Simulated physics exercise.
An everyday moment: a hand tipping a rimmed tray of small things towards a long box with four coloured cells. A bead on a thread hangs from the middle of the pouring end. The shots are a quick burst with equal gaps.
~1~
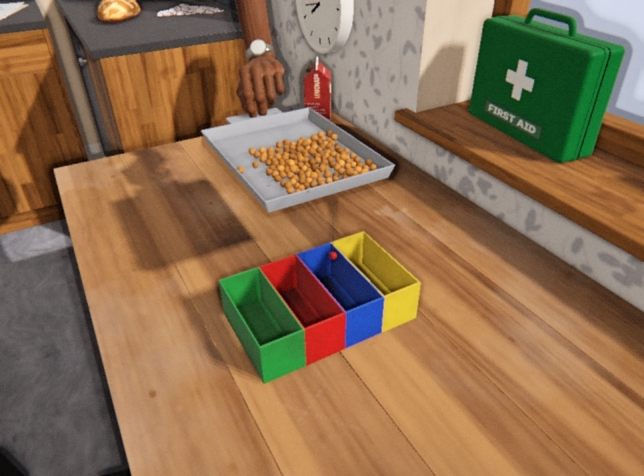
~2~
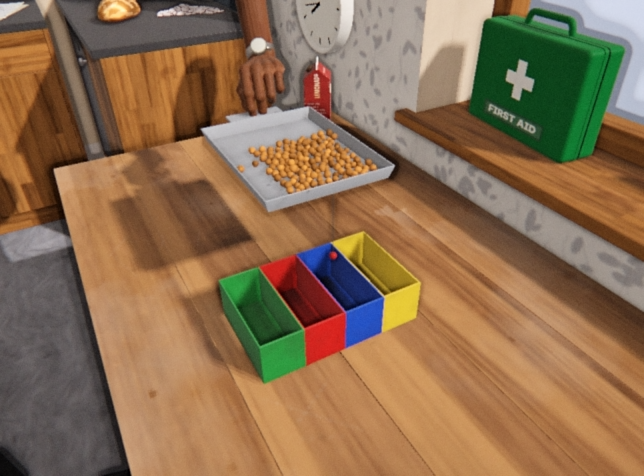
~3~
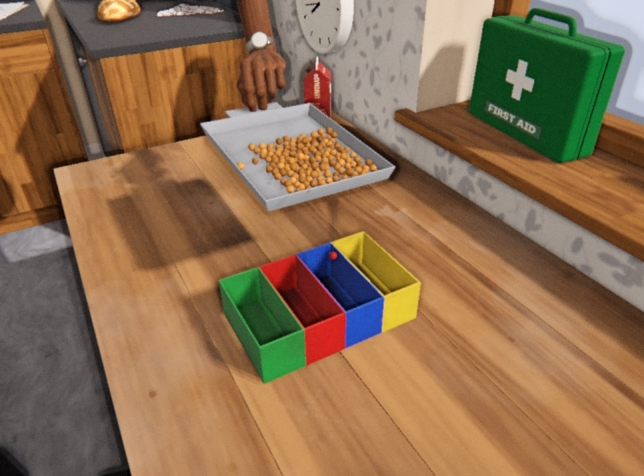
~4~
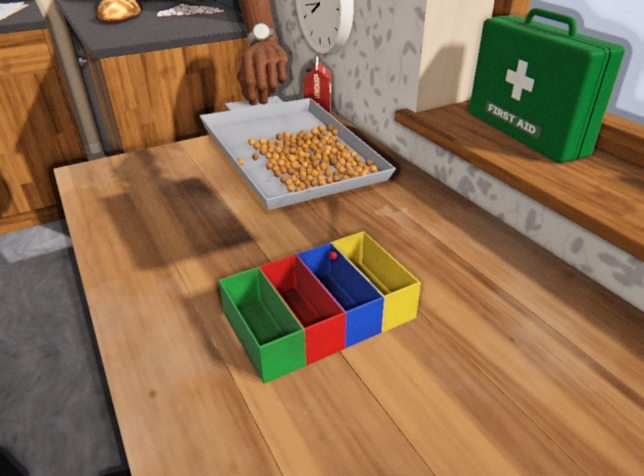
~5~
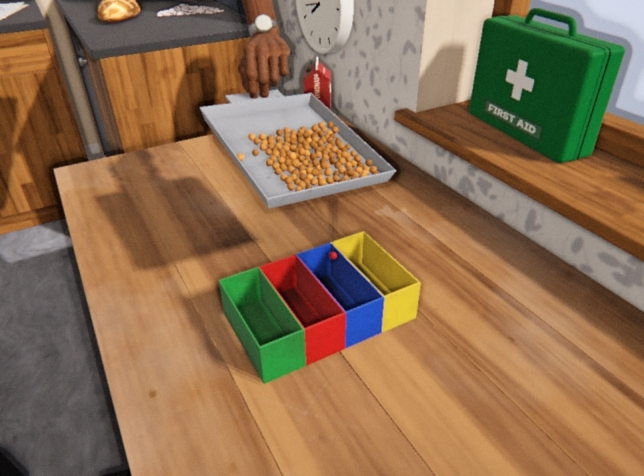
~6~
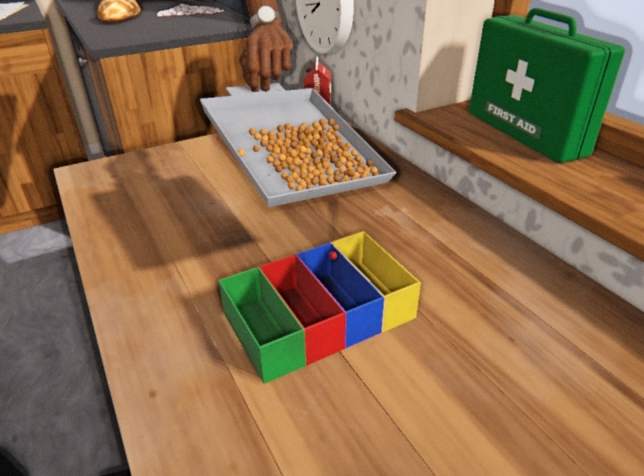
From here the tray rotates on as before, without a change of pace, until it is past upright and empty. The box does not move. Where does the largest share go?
It favours the yellow compartment.
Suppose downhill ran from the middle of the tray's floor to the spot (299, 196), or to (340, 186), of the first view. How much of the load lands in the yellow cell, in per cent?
Roughly 0 per cent, and 40 per cent.
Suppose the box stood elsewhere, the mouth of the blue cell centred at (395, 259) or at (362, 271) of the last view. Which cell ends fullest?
First that blue cell, then the cell in yellow.
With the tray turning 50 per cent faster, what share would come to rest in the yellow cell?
Close to 50 per cent.
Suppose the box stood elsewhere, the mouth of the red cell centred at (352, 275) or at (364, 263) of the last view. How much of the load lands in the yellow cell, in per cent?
The first gives 20 %, the second 0 %.
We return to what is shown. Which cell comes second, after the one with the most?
It is blue.
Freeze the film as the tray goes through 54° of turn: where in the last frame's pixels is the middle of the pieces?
Around (340, 148).
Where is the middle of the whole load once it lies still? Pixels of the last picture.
Around (391, 296).
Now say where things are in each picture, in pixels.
In the first frame, corners of the pouring end (268, 199) and (389, 165), level; middle of the load (313, 163), roasted chickpeas; bead on its thread (333, 256); green cell (283, 353); red cell (325, 336); blue cell (364, 319); yellow cell (401, 304).
In the second frame, corners of the pouring end (268, 198) and (389, 165), level; middle of the load (313, 162).
In the third frame, corners of the pouring end (268, 198) and (389, 166), tipped barely, lowest at the right corner; middle of the load (313, 161).
In the fourth frame, corners of the pouring end (269, 196) and (390, 168), tipped a little, lowest at the right corner; middle of the load (313, 159).
In the fifth frame, corners of the pouring end (270, 195) and (390, 169), tipped a little, lowest at the right corner; middle of the load (313, 157).
In the sixth frame, corners of the pouring end (271, 194) and (390, 171), tipped a little, lowest at the right corner; middle of the load (314, 155); green cell (283, 353); red cell (325, 336); blue cell (364, 319); yellow cell (401, 304).
Just after the last frame, tray tipped steeply; almost all on the tray; just a few falling or outside the box.
A moment on, tray tipped right over; roughly two thirds on the tray; just a few in the blue cell; just a few in the yellow cell; roughly a third falling or outside the box.
Further on, tray tipped past a quarter turn; roughly half in the yellow cell; about a tenth in the blue cell; roughly half falling or outside the box.
When it is over, tray tipped past a quarter turn; roughly half in the yellow cell; about a tenth in the blue cell; not one in the green cell; not one in the red cell; roughly half outside the box.
